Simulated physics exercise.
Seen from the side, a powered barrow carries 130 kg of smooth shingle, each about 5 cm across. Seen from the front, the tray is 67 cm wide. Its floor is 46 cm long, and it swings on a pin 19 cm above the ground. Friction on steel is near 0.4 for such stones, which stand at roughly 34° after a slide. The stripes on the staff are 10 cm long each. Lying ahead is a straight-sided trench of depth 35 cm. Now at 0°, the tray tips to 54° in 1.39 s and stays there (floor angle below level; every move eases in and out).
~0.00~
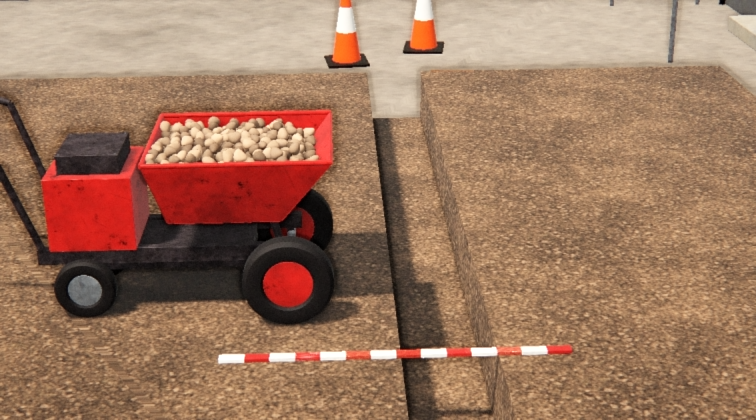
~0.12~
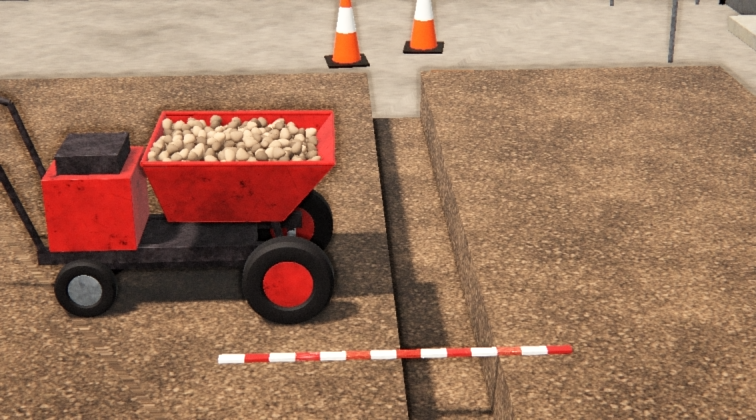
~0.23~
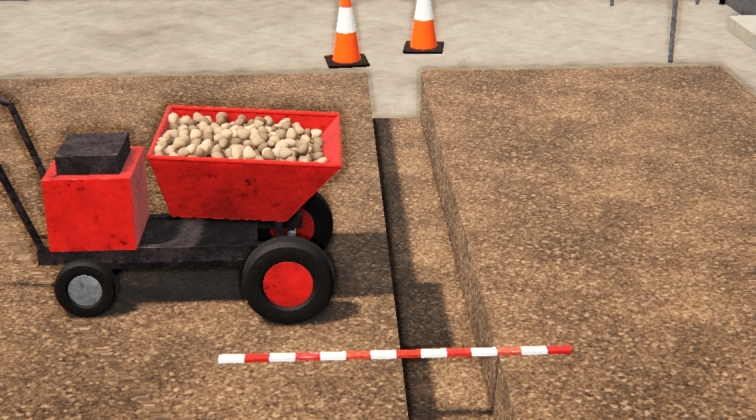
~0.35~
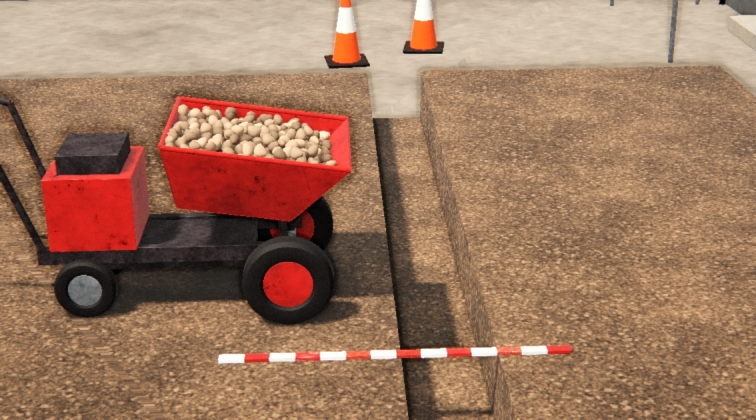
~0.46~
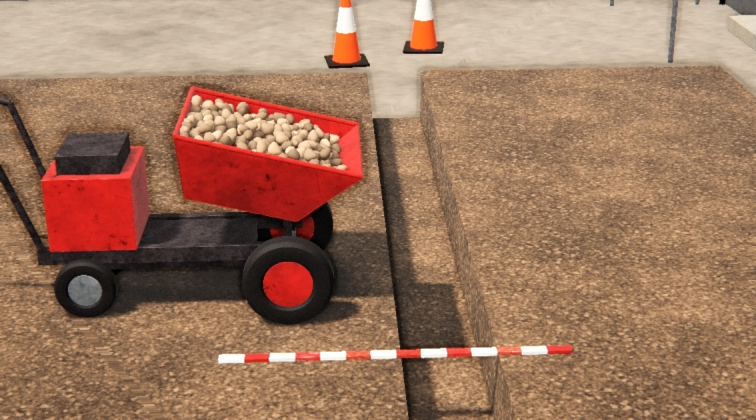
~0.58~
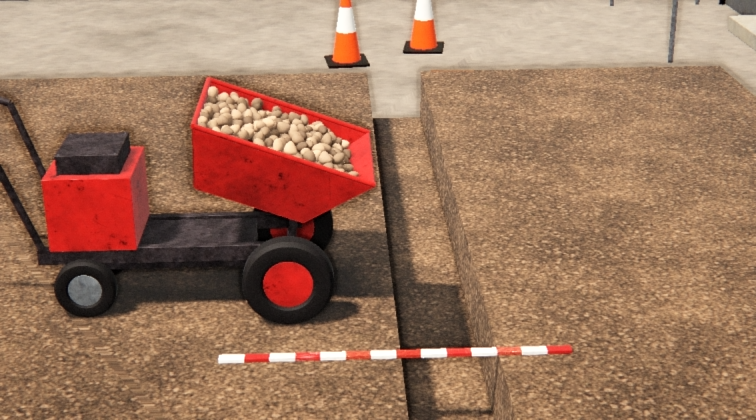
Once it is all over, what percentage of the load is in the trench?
Roughly 61 percent of the load is in the trench.
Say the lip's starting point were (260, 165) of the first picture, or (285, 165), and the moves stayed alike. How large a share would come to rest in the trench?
I'd say some 55 per cent and some 65 per cent.
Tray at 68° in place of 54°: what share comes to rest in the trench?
Then close to 75 per cent.
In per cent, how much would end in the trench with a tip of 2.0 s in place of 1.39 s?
It would be near 65 percent.
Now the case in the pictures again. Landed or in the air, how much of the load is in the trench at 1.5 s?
Something like 20 in a hundred.
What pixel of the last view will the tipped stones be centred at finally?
I'd point somewhere around (448, 344).
After 1.0 s the floor is at 45°; 100 % in the tray; the foremost stones are at (403, 196).
After 1.5 s the floor is at 54°; 77 % in the tray, 22 % in the trench, 1 % past the trench; the foremost stones are at (492, 285).
After 1.8 s the floor is at 54°; 52 % in the tray, 38 % in the trench, 10 % past the trench; the foremost stones are at (569, 281).
After 3.8 s the floor is at 54°; 29 % in the tray, 61 % in the trench, 10 % past the trench; the foremost stones are at (633, 284).
